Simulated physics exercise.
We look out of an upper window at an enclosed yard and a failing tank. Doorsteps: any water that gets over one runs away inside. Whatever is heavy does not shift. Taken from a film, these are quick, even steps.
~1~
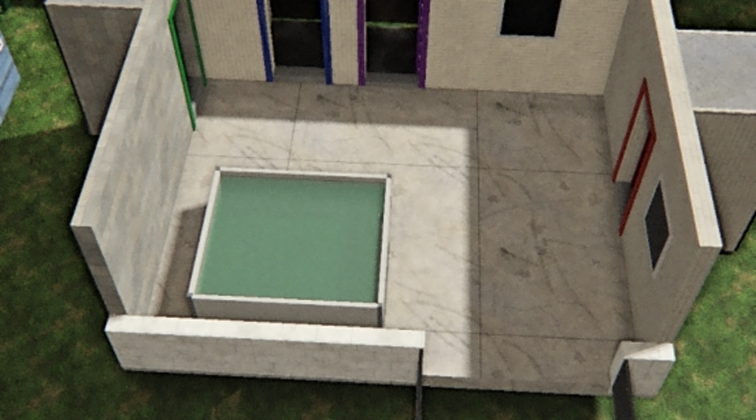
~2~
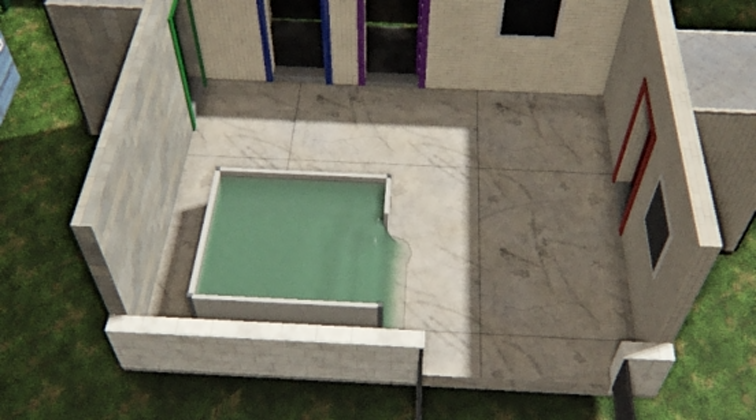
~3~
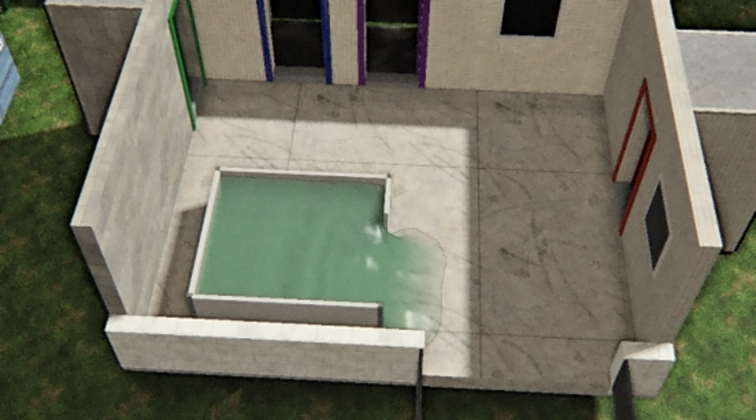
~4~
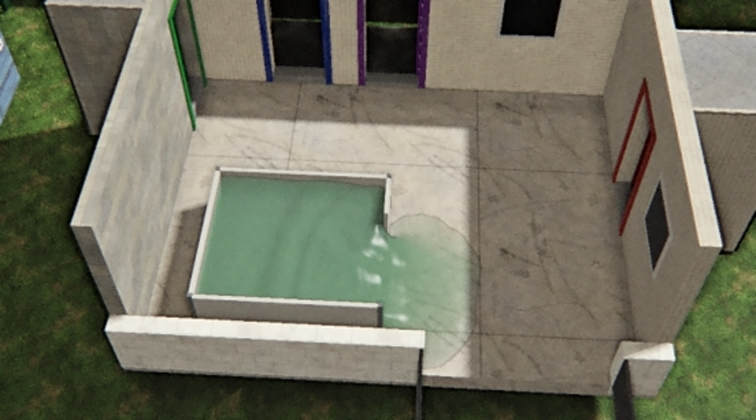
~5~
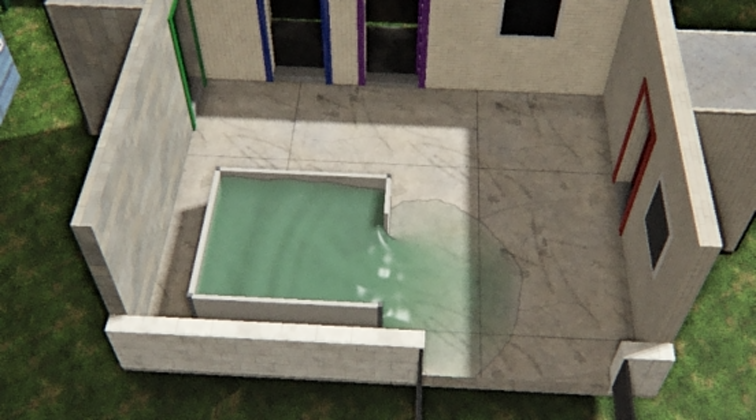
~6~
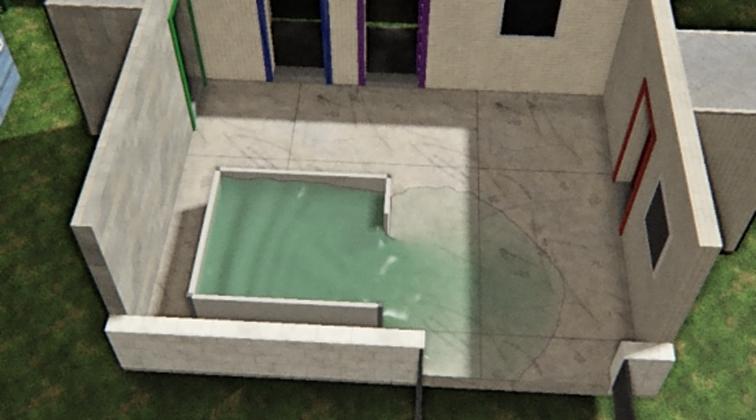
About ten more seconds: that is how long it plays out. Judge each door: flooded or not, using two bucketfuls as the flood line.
The blue door will let in an allowed amount, the green door will let in an allowed amount, the red door will let in too much, the purple door will let in an allowed amount.
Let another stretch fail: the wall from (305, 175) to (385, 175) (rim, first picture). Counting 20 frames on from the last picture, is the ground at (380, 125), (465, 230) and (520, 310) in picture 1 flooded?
Point by point: Swamped, untouched and untouched.
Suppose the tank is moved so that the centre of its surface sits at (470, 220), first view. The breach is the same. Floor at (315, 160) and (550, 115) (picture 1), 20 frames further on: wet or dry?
Spot one ends up left untouched, spot two sodden.
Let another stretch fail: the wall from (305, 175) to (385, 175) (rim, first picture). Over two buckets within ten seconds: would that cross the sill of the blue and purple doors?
In that setup the blue door runs over the limit, but the purple door runs over the limit.
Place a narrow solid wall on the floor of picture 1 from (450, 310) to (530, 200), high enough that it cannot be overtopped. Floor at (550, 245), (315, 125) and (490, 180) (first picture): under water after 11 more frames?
Results in order: Bone-dry / bone-dry / swamped.
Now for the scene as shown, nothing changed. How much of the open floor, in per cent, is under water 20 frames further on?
It comes out near 45 percent.
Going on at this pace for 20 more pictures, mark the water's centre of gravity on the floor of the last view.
Roughly (430, 262).
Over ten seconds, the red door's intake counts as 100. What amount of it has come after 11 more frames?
My figure is 15 in a hundred.
A moment on, water covers 35 % of the floor; the blue door not reached, the green door not reached, the red door not reached, the purple door not reached.
Next, water covers 40 % of the floor; the blue door not reached, the green door not reached, the red door over two buckets in, the purple door not reached.
Then, water covers 45 % of the floor; the blue door not reached, the green door not reached, the red door far over two buckets in, the purple door not reached.
Later, water covers 75 % of the floor; the blue door wet at the sill, nothing in, the green door not reached, the red door far over two buckets in, the purple door wet at the sill, nothing in.
In the end, water covers 95 % of the floor; the blue door wet at the sill, nothing in, the green door wet at the sill, nothing in, the red door far over two buckets in, the purple door wet at the sill, nothing in.
